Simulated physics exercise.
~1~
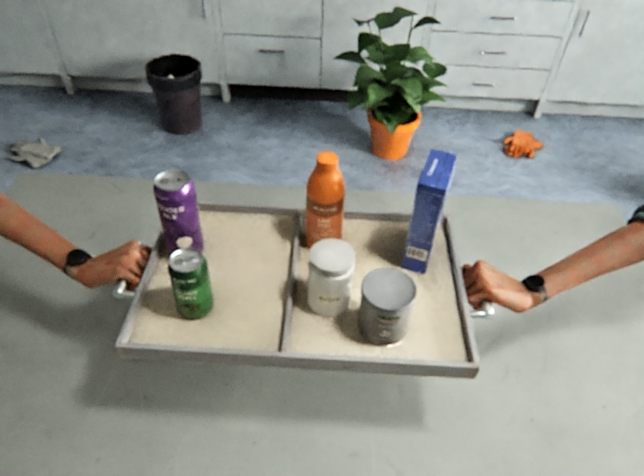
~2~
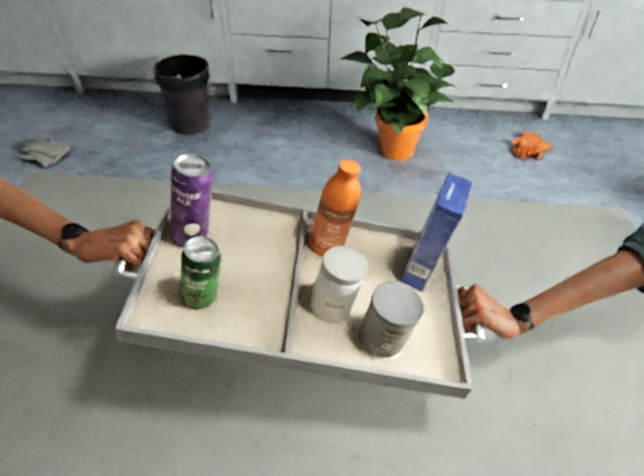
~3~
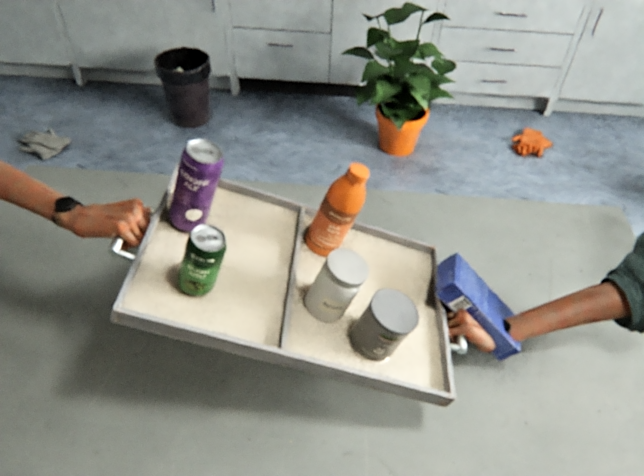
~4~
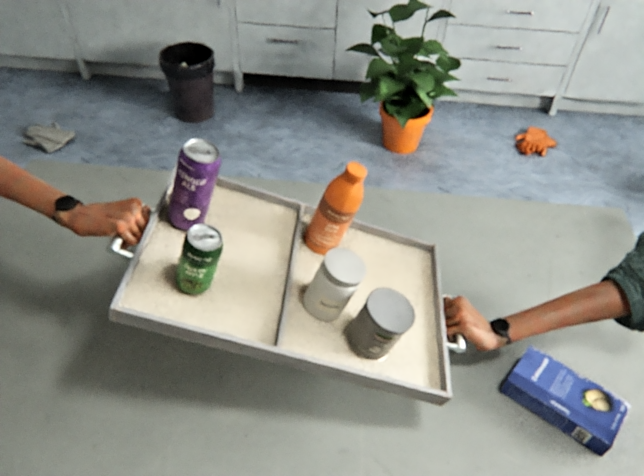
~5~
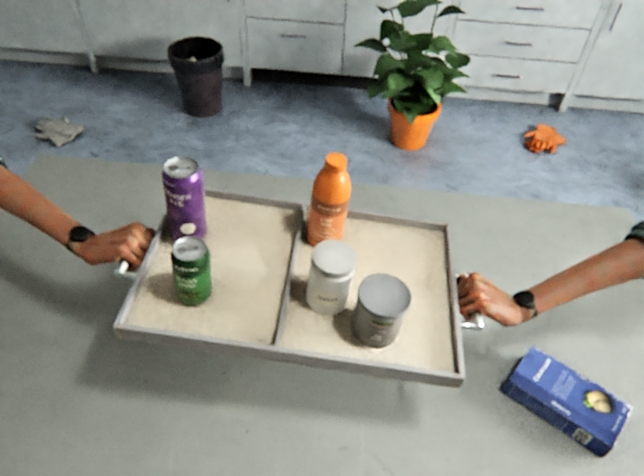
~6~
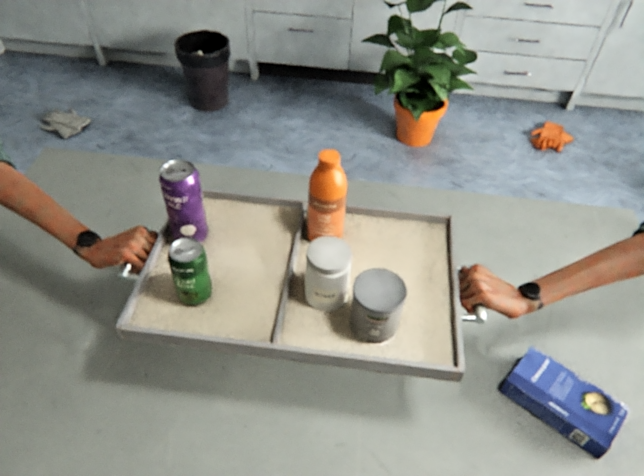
Two hands grip the handles of a shallow grey tray above a grey floor, seen from above and in front, with pale cabinets, a dark bin and a potted plant behind. A purple can and a green can stand in the left half, and an orange bottle, a white jar, a grey tin and a tall blue packet in the right. The tray tilts down to the right, and the packet leans, then tips over the right edge past the hand. It lands on its side on the floor. The hands bring the tray back nearly level, the other five items still standing on it.
